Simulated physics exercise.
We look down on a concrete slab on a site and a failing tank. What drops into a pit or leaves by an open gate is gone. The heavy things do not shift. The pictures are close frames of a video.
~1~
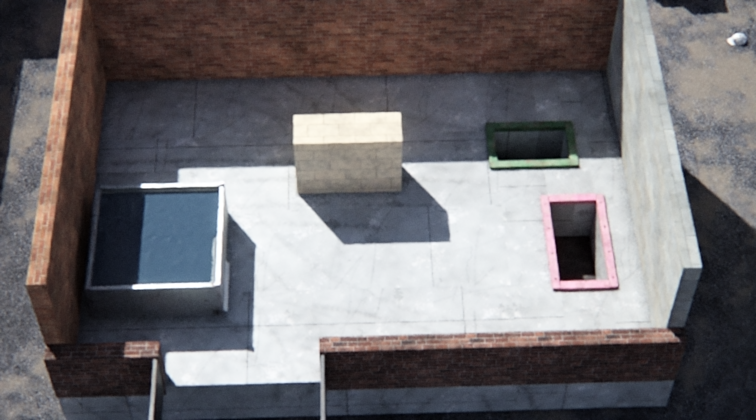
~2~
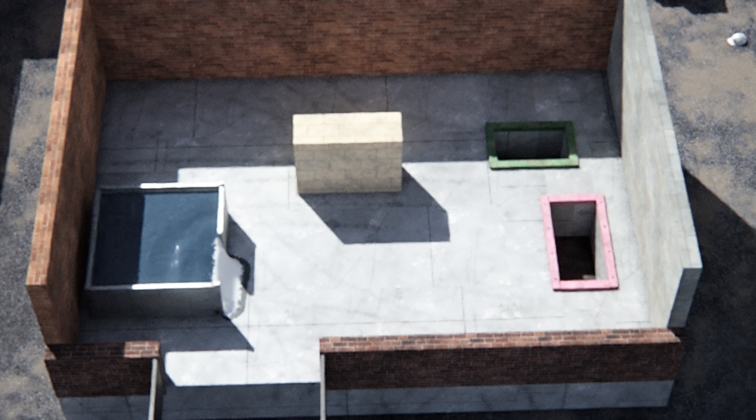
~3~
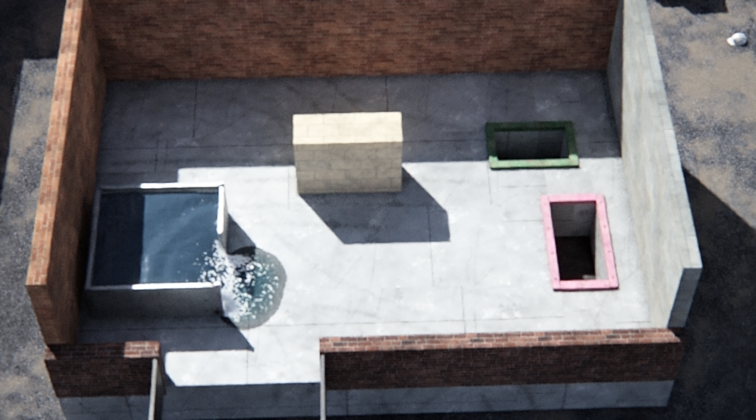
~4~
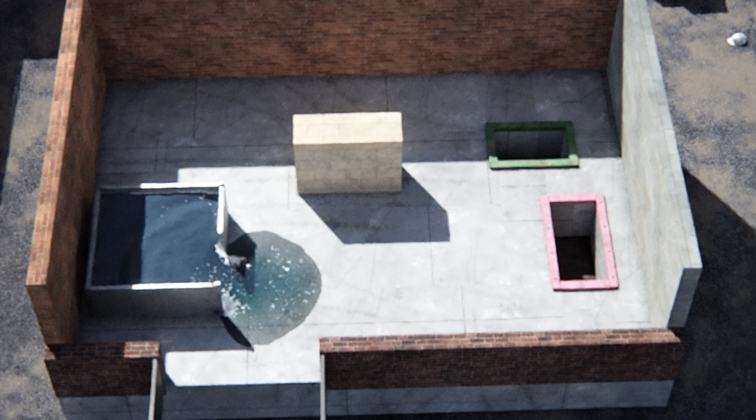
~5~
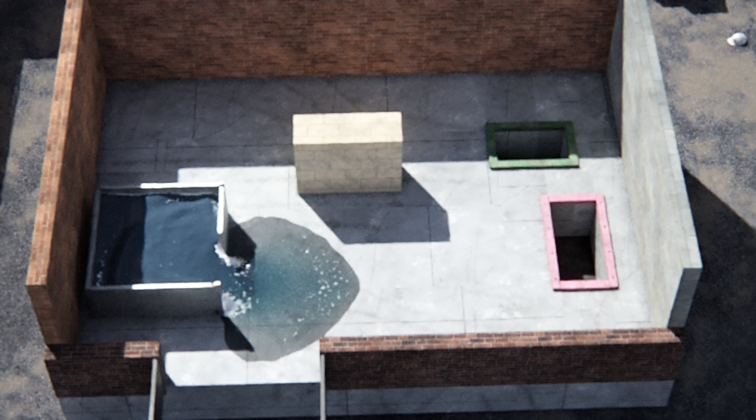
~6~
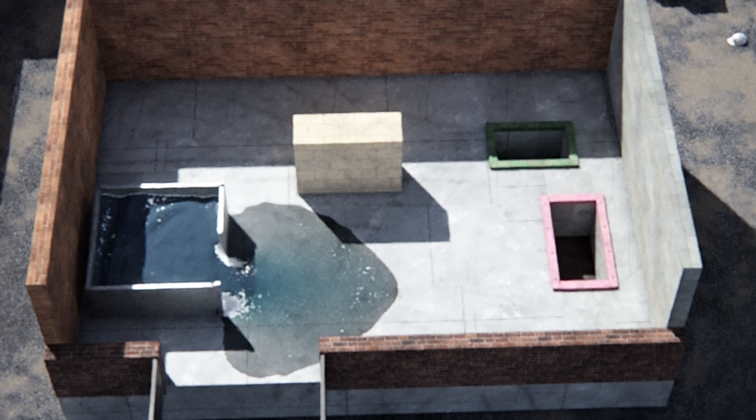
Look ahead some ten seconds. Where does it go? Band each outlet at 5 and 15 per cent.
One by one: The gate takes from 5 to 15 %; the pink pit takes over 15 %; the green pit takes under 5 %.
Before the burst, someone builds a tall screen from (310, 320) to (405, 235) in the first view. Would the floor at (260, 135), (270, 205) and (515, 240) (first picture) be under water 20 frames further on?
One after the other: Clear, awash, wet.
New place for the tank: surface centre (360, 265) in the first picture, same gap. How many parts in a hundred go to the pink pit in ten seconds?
Parts in a hundred: Pink 35.
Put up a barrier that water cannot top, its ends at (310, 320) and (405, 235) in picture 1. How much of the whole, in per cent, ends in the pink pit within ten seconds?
Parts in a hundred: Pink 6.
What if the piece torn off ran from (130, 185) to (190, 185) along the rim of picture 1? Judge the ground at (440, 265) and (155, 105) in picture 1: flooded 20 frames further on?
As listed: Dry, awash.
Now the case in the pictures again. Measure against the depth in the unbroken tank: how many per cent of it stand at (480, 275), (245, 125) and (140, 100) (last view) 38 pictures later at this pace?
In turn 4, 0 and 0 in a hundred.
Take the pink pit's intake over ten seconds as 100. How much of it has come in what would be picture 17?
About 5 per cent.
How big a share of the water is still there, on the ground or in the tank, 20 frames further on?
I make it 88 per cent.
A moment on, water covers 30 % of the floor; the gate 1 %, the pink pit 0 %, the green pit 0 %.
Next, water covers 40 % of the floor; the gate 3 %, the pink pit 1 %, the green pit 0 %.
Then, water covers 45 % of the floor; the gate 5 %, the pink pit 6 %, the green pit 0 %.
Later, water covers 55 % of the floor; the gate 7 %, the pink pit 14 %, the green pit 2 %.
In the end, water covers 70 % of the floor; the gate 8 %, the pink pit 17 %, the green pit 3 %.
